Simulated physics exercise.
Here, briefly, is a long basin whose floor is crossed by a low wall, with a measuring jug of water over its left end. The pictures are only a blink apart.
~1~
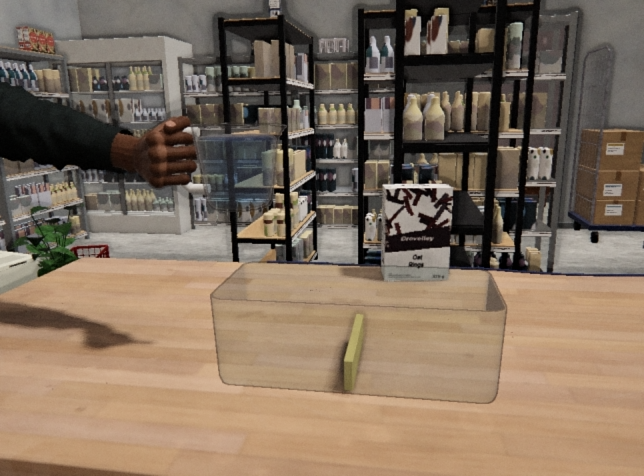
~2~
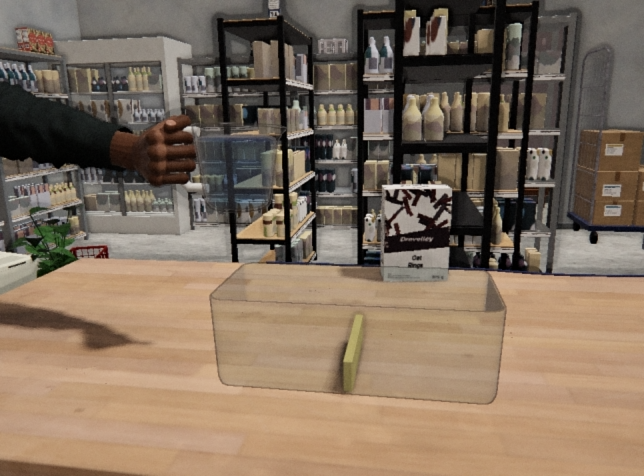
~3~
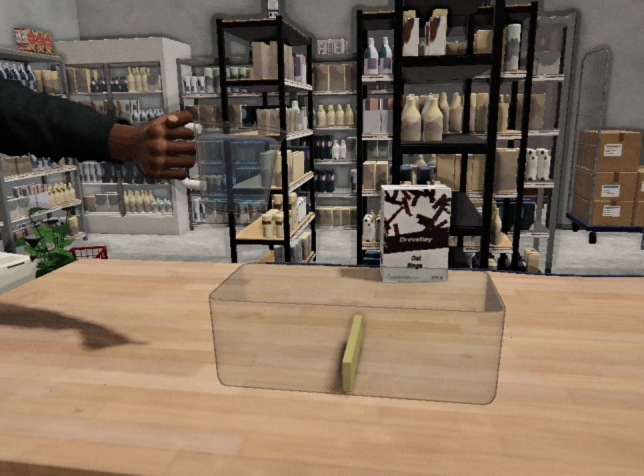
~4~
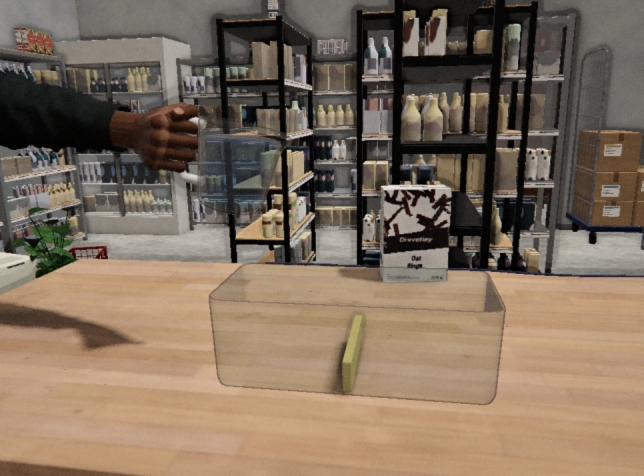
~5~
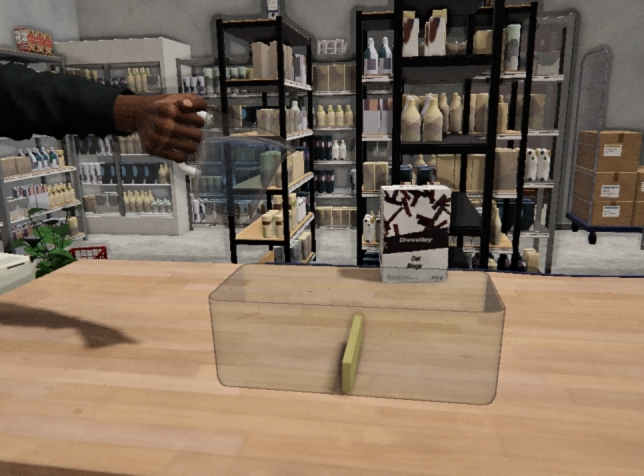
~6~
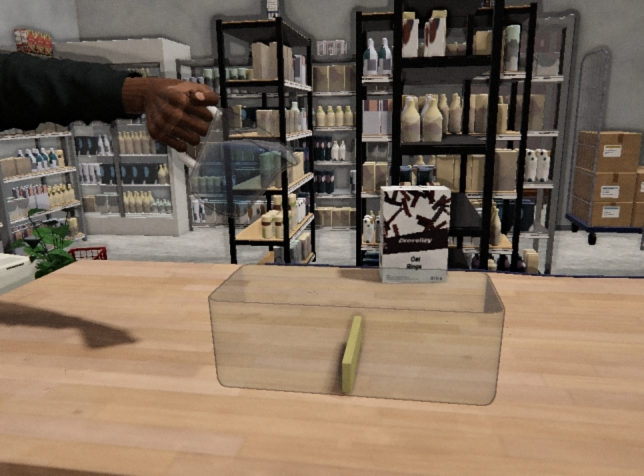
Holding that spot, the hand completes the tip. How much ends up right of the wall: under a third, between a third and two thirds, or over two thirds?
Under a third.
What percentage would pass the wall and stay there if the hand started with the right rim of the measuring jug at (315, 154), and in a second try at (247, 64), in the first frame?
The first gives 50 %, the second 10 %.
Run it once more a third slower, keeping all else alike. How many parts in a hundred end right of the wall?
Around 25 per cent ends up there.
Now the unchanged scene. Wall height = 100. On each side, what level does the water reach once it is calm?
Left near 40; right near 10.
A moment on, the measuring jug is tipped right over and 42 per cent is still to pour, 15 is left of the wall and 8 right of it.
Next, the measuring jug is tipped right over and 6 per cent is still to pour, 69 is left of the wall and 14 right of it.
Then the measuring jug is tipped right over and 0 per cent is still to pour, 78 is left of the wall and 16 right of it.
Later the measuring jug is tipped right over and 0 per cent is still to pour, 79 is left of the wall and 17 right of it.
At rest 79 per cent lies left of the wall, 17 right of it and 4 outside.
